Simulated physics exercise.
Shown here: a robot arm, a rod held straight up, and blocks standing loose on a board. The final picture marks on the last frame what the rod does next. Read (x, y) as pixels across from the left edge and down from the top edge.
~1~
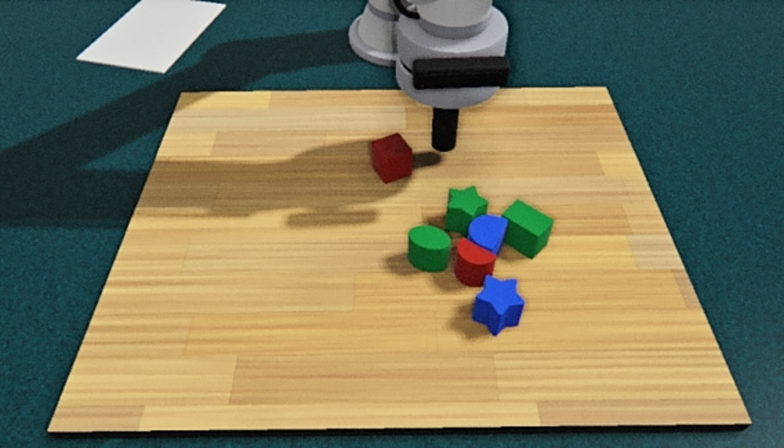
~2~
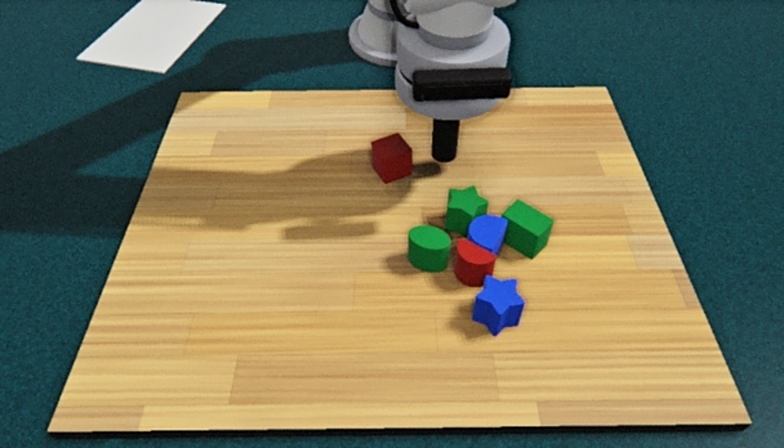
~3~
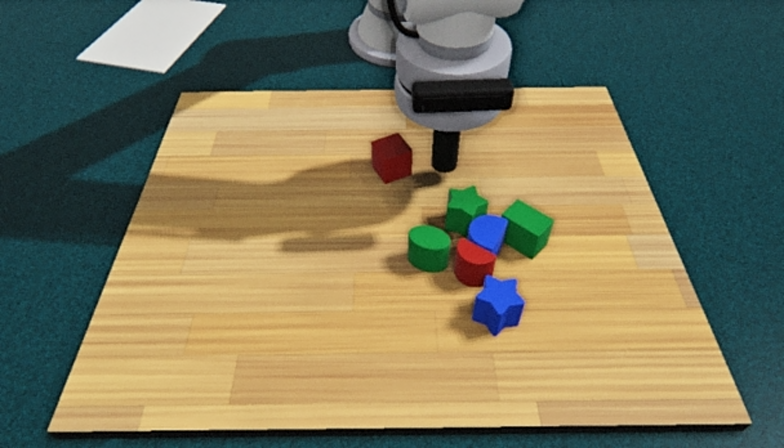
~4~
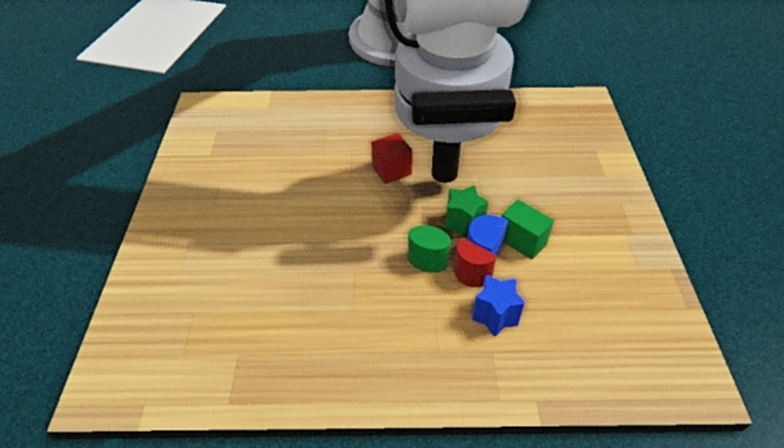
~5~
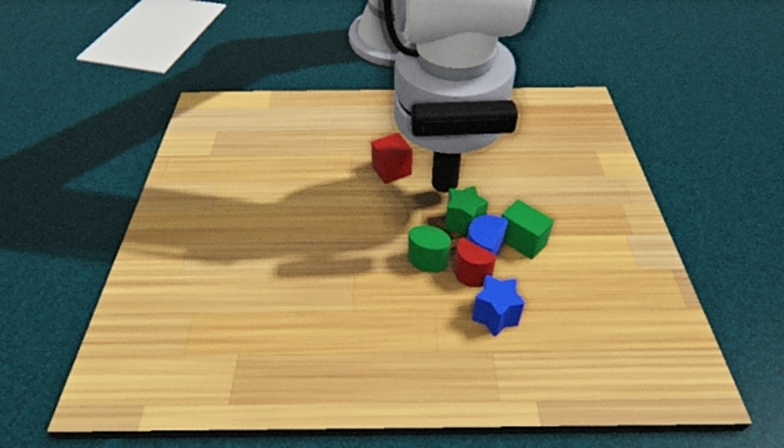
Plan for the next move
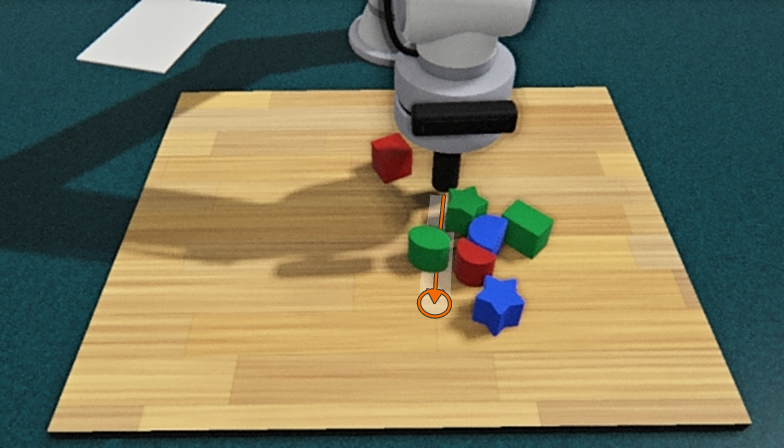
A grey and white robot arm with a black upright rod reaches in over the far side of a light wooden board, seen from above on a dark teal surface. A red cube sits left of the rod, with green, blue and red blocks clustered nearer the viewer and a white sheet at upper left. The arm moves the rod slowly toward the viewer, its shadow shifting, while blocks and camera stay still.
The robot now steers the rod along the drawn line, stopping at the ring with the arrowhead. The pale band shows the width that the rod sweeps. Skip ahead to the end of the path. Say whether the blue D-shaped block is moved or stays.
It is no longer where it was.
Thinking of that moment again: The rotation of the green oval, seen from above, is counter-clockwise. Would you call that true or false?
The statement is incorrect.
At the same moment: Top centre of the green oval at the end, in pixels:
The middle of its upper face should be somewhere near (402, 286).
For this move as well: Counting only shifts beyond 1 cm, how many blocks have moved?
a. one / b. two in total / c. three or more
It's c.
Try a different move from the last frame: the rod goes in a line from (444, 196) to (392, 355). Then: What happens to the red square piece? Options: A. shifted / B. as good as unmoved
My pick is B.
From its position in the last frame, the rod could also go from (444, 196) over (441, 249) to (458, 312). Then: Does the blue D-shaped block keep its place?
That would be a no.
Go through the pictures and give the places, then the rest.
In the first frame, tip of the rod (444, 144), middles of tops, green oval (429, 237), green star block (466, 199), red D-shaped block (474, 252), blue D-shaped block (487, 229).
In the second frame, rod (444, 155), nothing pushed.
In the third frame, rod (444, 165), nothing pushed.
In the fourth frame, rod (445, 174), nothing pushed.
In the fifth frame, rod (445, 184), green oval (429, 237), green star block (466, 199), red D-shaped block (474, 252), blue D-shaped block (487, 229).
The line goes from (444, 196) to (434, 303).
What follows on the original path. One third of the way, rod (441, 217); green star block (472, 212), turned 60° anticlockwise; blue D-shaped block (495, 233), turned 15° clockwise.
Two thirds of the way, rod (438, 252); green oval (419, 259), turned 30° clockwise; green star block (470, 218), turned 90° anticlockwise; blue D-shaped block (504, 236), turned 15° clockwise.
At the end, rod (435, 292); green oval (402, 286), turned 95° clockwise; green star block (470, 218), turned 90° anticlockwise; red D-shaped block unmoved; blue D-shaped block (504, 236), turned 15° clockwise.
